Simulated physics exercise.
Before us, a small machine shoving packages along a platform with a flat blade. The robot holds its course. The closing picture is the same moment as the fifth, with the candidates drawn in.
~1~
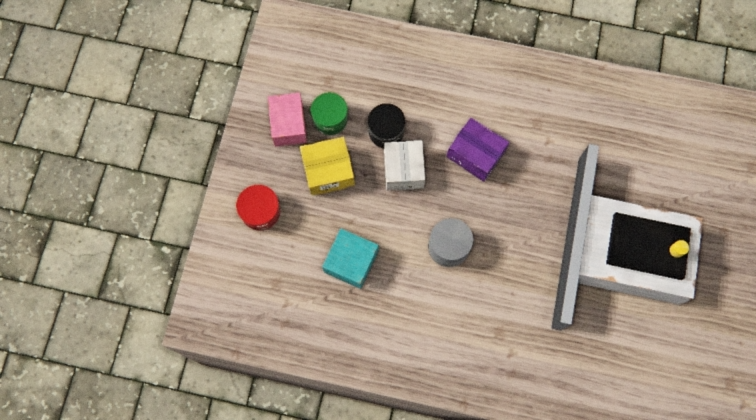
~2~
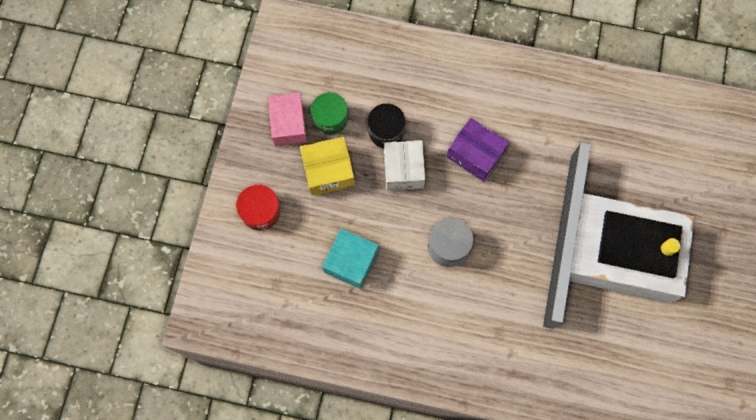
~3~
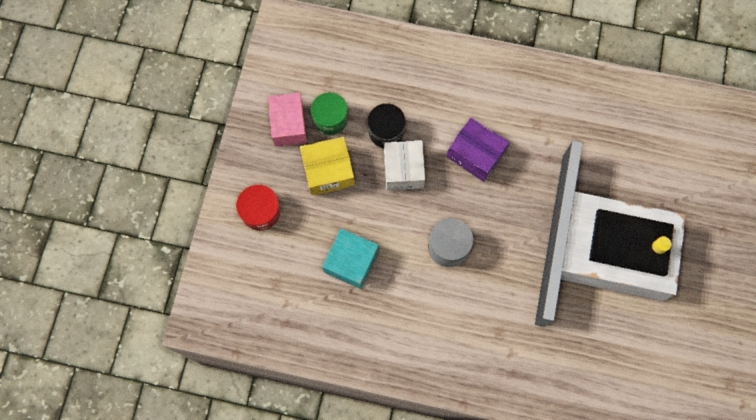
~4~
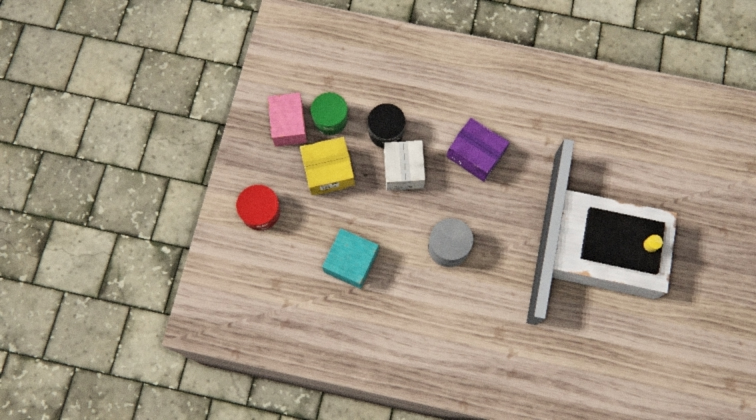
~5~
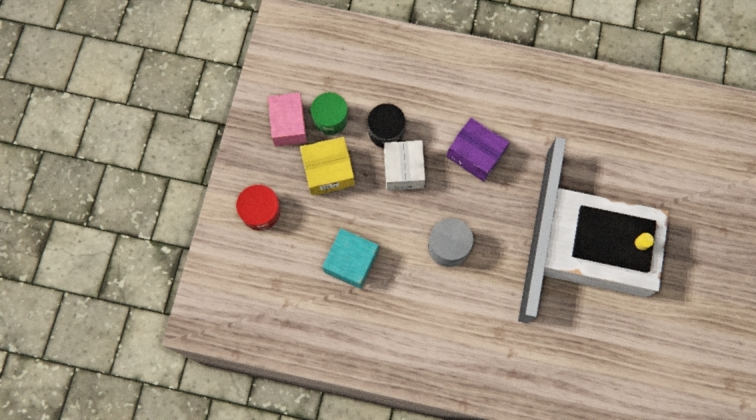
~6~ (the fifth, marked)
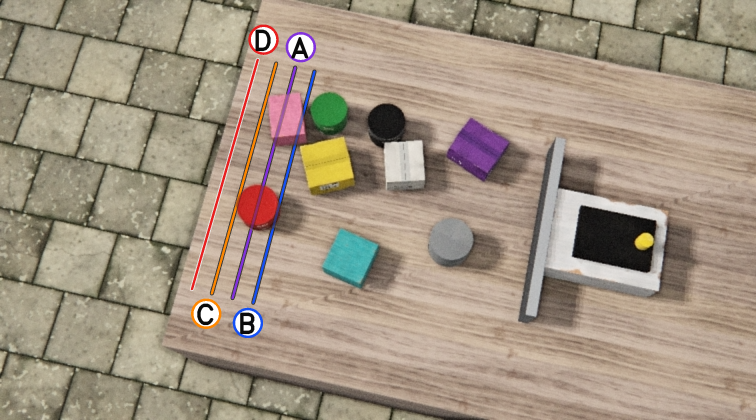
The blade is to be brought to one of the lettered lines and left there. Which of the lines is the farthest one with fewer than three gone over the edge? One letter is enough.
No farther than B.
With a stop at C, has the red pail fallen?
Yes.
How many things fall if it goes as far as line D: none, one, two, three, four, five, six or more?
Six or more.
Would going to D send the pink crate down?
Yes.
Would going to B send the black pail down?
No.
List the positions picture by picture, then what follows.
In the first picture, yellow parcel (328, 167); purple box (478, 149); green pail (330, 114).
In the second picture, robot (635, 243); white box (404, 165).
In the third picture, robot (625, 241); black pail (386, 127).
In the fourth picture, robot (617, 239); grey canister (450, 243).
In the fifth picture, robot (609, 237); yellow parcel (328, 167); purple box (478, 149); green pail (330, 114).
On the marked copy, A at (265, 178); B at (285, 182); C at (245, 174); D at (226, 170).
Following B. Soon after the start, robot (513, 217); purple box (433, 148); grey canister (417, 236).
Later, robot (416, 197); pink crate (274, 119); red pail (248, 220).
In the end, robot (345, 182); pink crate over the edge; yellow parcel (221, 177); one fallen.
As for the rest, A drops three; C drops three; D drops seven.
